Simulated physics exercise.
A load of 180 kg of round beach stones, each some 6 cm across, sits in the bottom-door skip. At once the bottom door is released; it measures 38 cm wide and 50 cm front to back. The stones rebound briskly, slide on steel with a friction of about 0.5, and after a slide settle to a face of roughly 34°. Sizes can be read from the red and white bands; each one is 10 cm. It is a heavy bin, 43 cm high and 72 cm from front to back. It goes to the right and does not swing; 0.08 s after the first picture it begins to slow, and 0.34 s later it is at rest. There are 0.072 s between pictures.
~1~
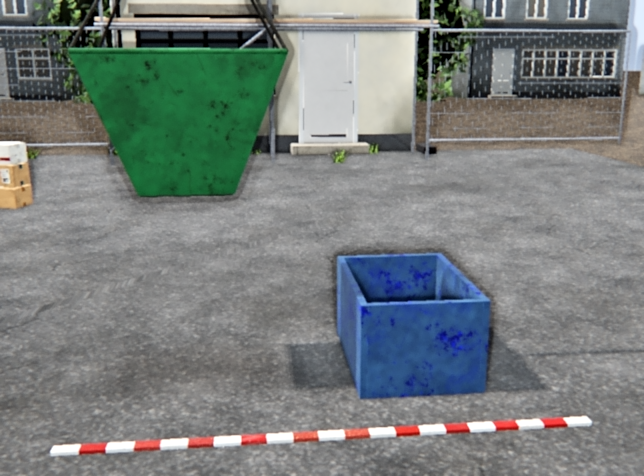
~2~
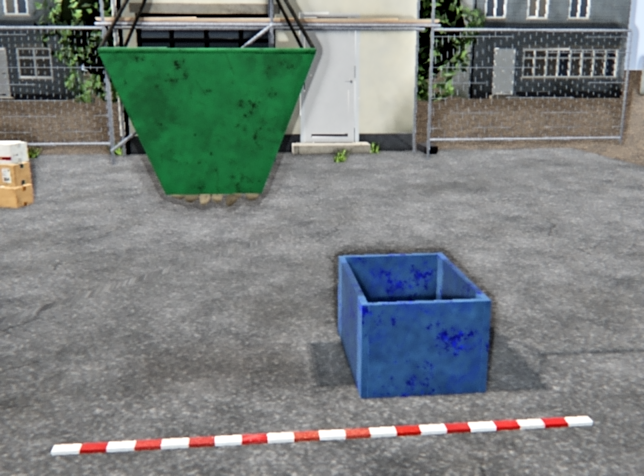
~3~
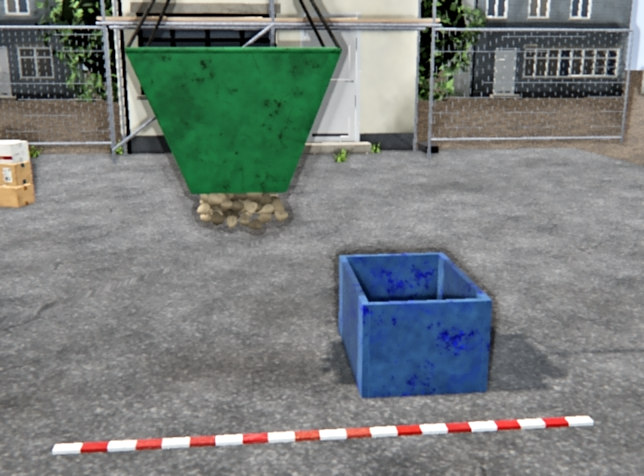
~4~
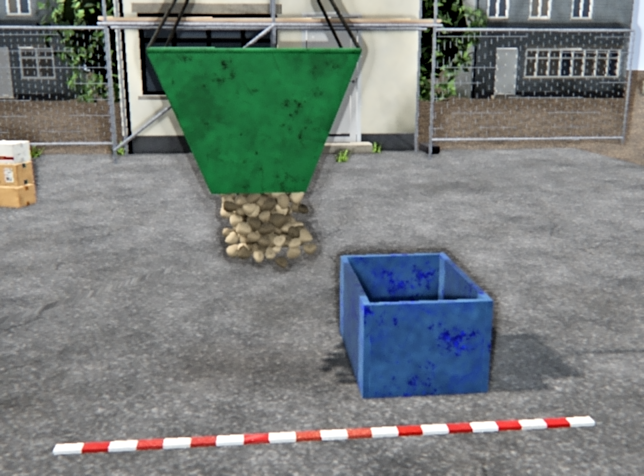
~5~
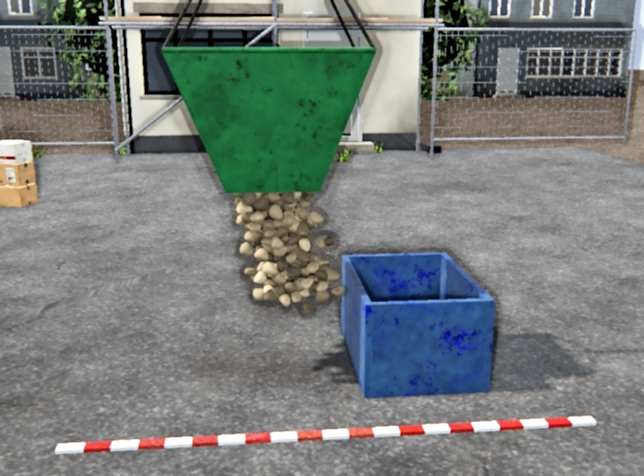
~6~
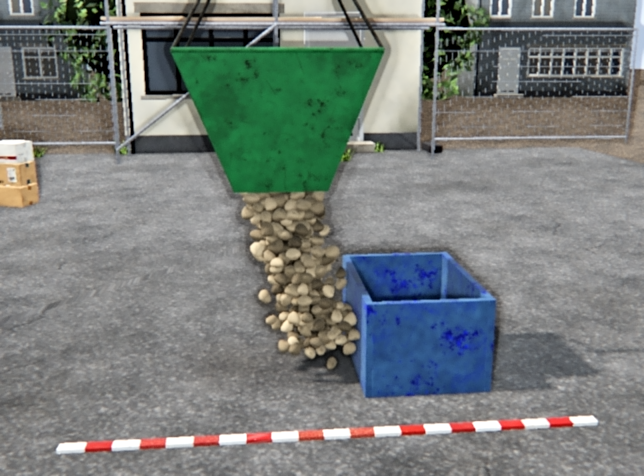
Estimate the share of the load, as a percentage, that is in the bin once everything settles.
Roughly 0 per cent of the load ends up there.
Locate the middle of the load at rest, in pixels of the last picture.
I'd say close to pixel (287, 357).
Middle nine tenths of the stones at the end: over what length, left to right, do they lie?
100 cm.
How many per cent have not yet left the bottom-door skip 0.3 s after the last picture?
I'd say it holds close to 0 percent.
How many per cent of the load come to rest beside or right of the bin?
Share of load: Near 0 %.
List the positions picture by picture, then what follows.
In the first frame, the outlet is at (186, 183); nothing has dropped yet.
In the second frame, the outlet is at (214, 182); 5 % is out.
In the third frame, the outlet is at (239, 181); 13 % is out, the lowest stones still above the rim at (233, 215), 75 cm up.
In the fourth frame, the outlet is at (258, 181); 24 % is out, the lowest stones still above the rim at (259, 250), 59 cm up.
In the fifth frame, the outlet is at (273, 180); 37 % is out, the lowest stones still above the rim at (291, 275), 47 cm up.
In the sixth frame, the outlet is at (281, 180); 51 % is out, the lowest stones still above the rim at (300, 271), 47 cm up.
Then, 0.3 s after the last picture, 1 % in the bottom-door skip, 99 % falling or lying left of the bin; the stones farthest right are at (352, 346).
Then, 0.7 s after the last picture, 0 % in the bottom-door skip, 98 % falling or lying left of the bin, 2 % falling or lying beside or right of the bin; the stones farthest right are at (398, 396).
Then, 1.3 s after the last picture, 0 % in the bottom-door skip, 98 % falling or lying left of the bin, 2 % falling or lying beside or right of the bin; the stones farthest right are at (406, 384).
Then, 2.2 s after the last picture, 0 % in the bottom-door skip, 98 % falling or lying left of the bin, 2 % falling or lying beside or right of the bin; the stones farthest right are at (406, 384).
Then, 4.1 s after the last picture, 0 % in the bottom-door skip, 98 % left of the bin, 2 % beside or right of the bin; the stones farthest right are at (406, 384).
